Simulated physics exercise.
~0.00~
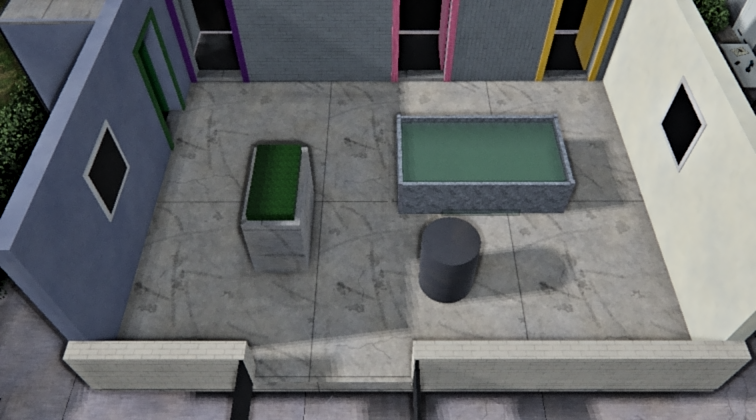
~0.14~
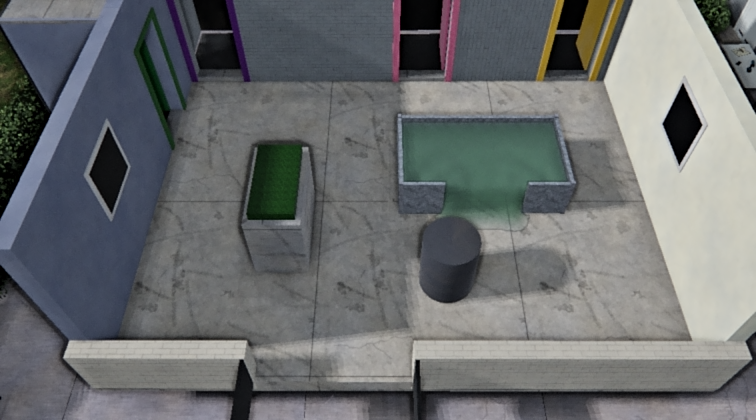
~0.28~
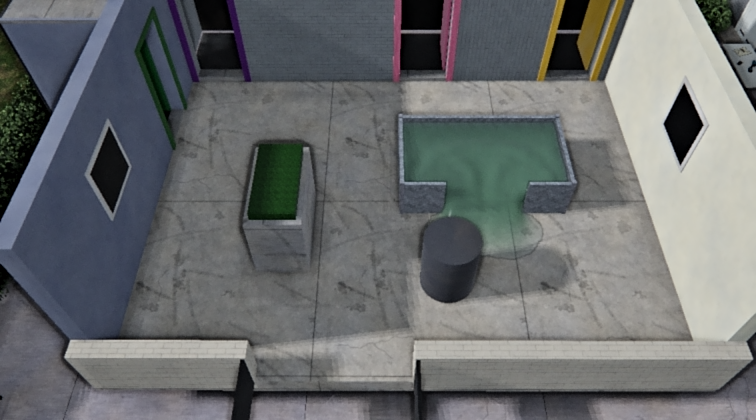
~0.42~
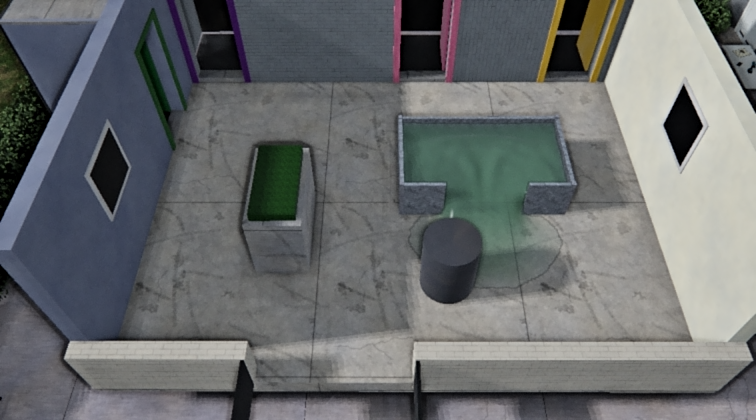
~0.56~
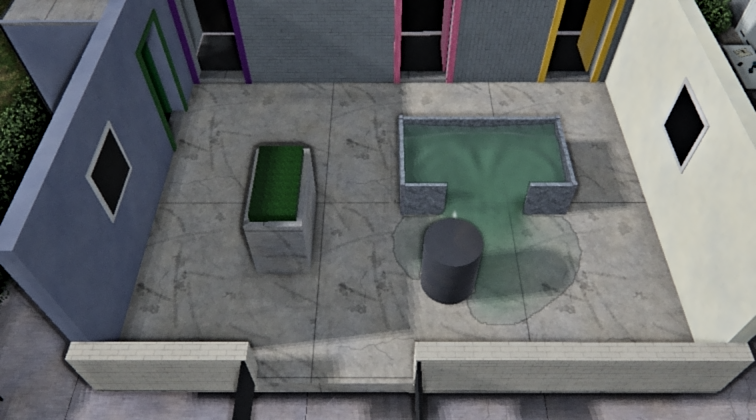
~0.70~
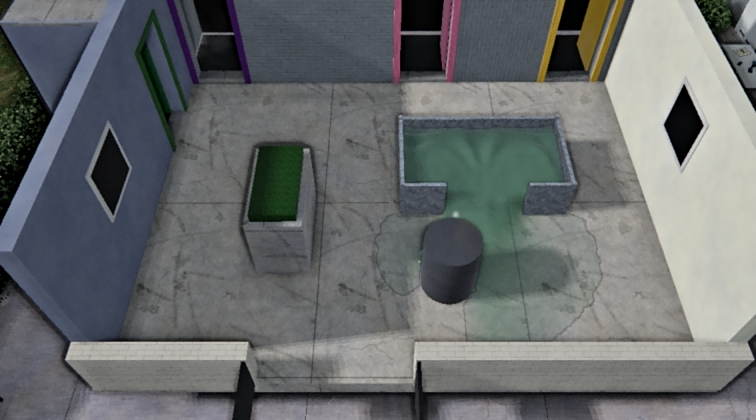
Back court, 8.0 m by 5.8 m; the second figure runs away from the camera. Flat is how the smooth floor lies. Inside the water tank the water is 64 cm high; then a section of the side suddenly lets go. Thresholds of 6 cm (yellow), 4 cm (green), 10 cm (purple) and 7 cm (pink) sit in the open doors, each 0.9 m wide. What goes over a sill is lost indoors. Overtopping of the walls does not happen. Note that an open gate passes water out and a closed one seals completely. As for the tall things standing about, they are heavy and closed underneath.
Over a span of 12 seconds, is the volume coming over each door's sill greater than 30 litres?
Yellow door: Surplus; green door: Short; purple door: Short; pink door: Short.
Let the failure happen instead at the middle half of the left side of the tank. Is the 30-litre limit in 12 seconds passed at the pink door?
Against that limit: Pink short of it.
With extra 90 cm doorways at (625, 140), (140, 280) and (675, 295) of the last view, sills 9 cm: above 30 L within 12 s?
Check each in turn: The first fails, the second fails, the third succeeds.
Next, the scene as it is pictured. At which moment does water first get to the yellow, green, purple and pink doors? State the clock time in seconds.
So, yellow at 4.0 s, then green at 6.5 s, purple at 6.0 s, and pink at 5.5 s.
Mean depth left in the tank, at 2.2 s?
About 31 centimetres on average.
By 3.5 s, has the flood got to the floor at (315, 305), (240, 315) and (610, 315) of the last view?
First spot submerged, second submerged, third submerged.
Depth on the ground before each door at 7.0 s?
Depths in cm: Yellow 14, green 1, purple 1, pink 4.
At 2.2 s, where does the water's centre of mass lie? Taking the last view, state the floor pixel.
Around (494, 239).
After 1.4 s water covers 20 % of the floor and is deepest (42 cm) near (460, 255); yellow door not reached, green door not reached, purple door not reached, pink door not reached.
After 2.2 s water covers 30 % of the floor and is deepest (48 cm) near (698, 365); yellow door not reached, green door not reached, purple door not reached, pink door not reached.
After 3.5 s water covers 55 % of the floor and is deepest (26 cm) near (631, 365); yellow door not reached, green door not reached, purple door not reached, pink door not reached.
After 7.0 s water covers 85 % of the floor and is deepest (14 cm) near (565, 84); yellow door 14 cm at the sill, 89 L in, green door 1 cm at the sill, 0 L in, purple door 1 cm at the sill, 0 L in, pink door 4 cm at the sill, 0 L in.
After 12.0 s water covers 100 % of the floor and is deepest (8 cm) near (323, 91); yellow door 7 cm at the sill, 154 L in, green door 6 cm at the sill, 1 L in, purple door 7 cm at the sill, 0 L in, pink door 3 cm at the sill, 0 L in.
